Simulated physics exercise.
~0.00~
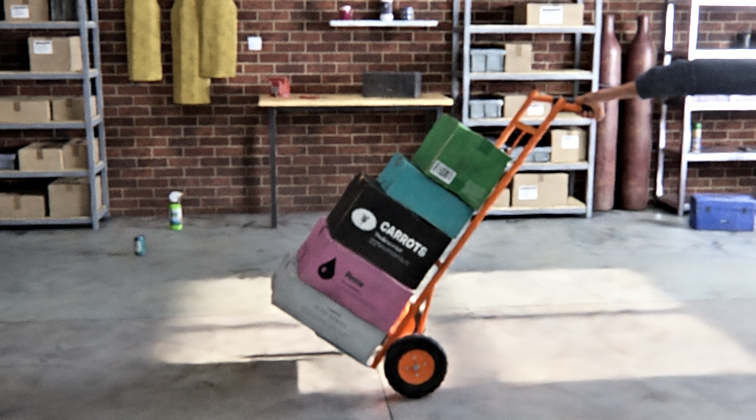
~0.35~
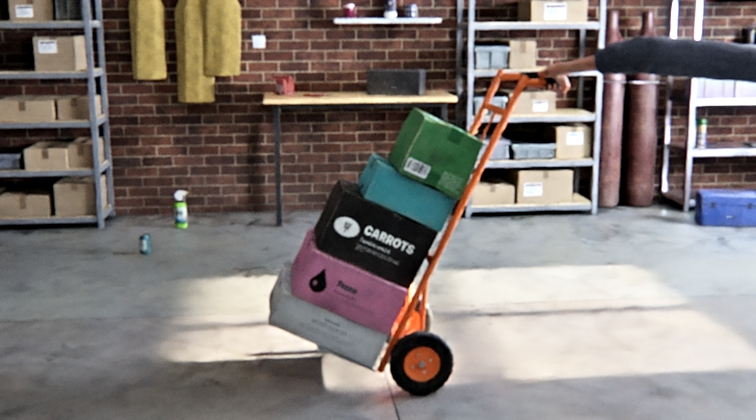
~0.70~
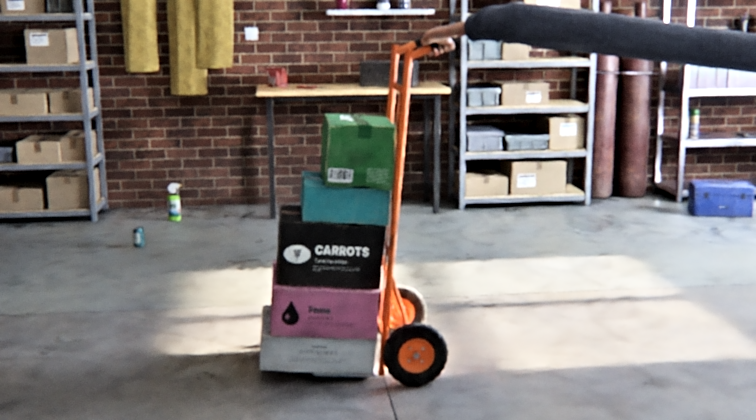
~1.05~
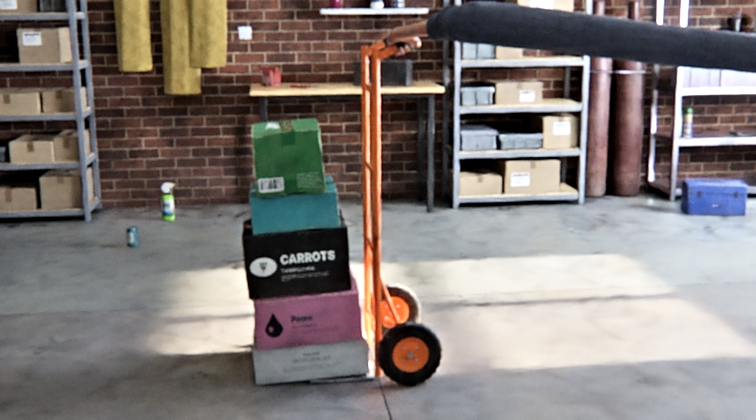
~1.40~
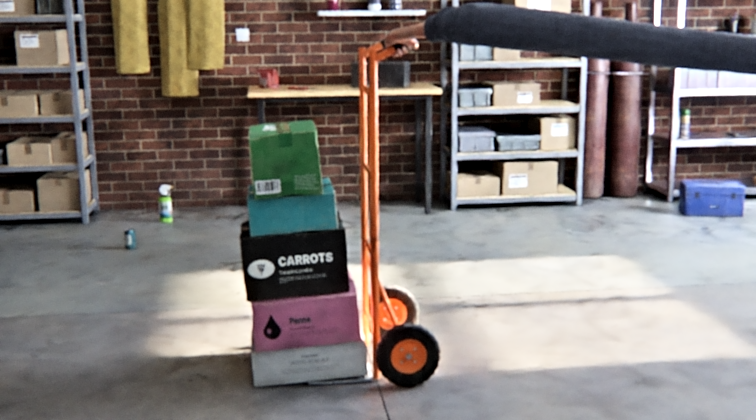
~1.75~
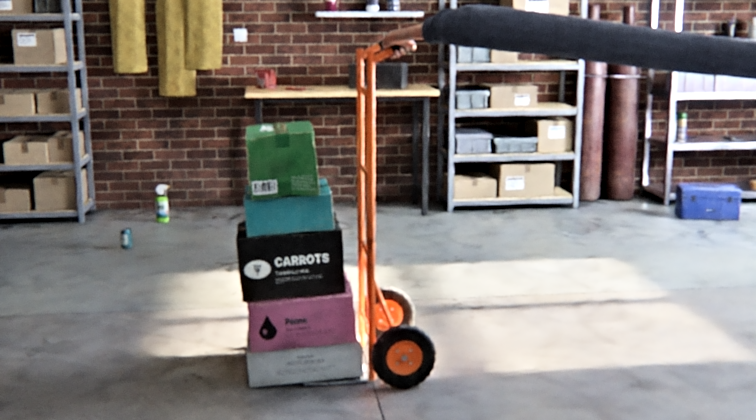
In a brick-walled storeroom, someone's outstretched arm tipped an orange hand truck from a leaning position to upright, and its five stacked boxes shifted left, away from the frame, ending still piled with the green one on top.
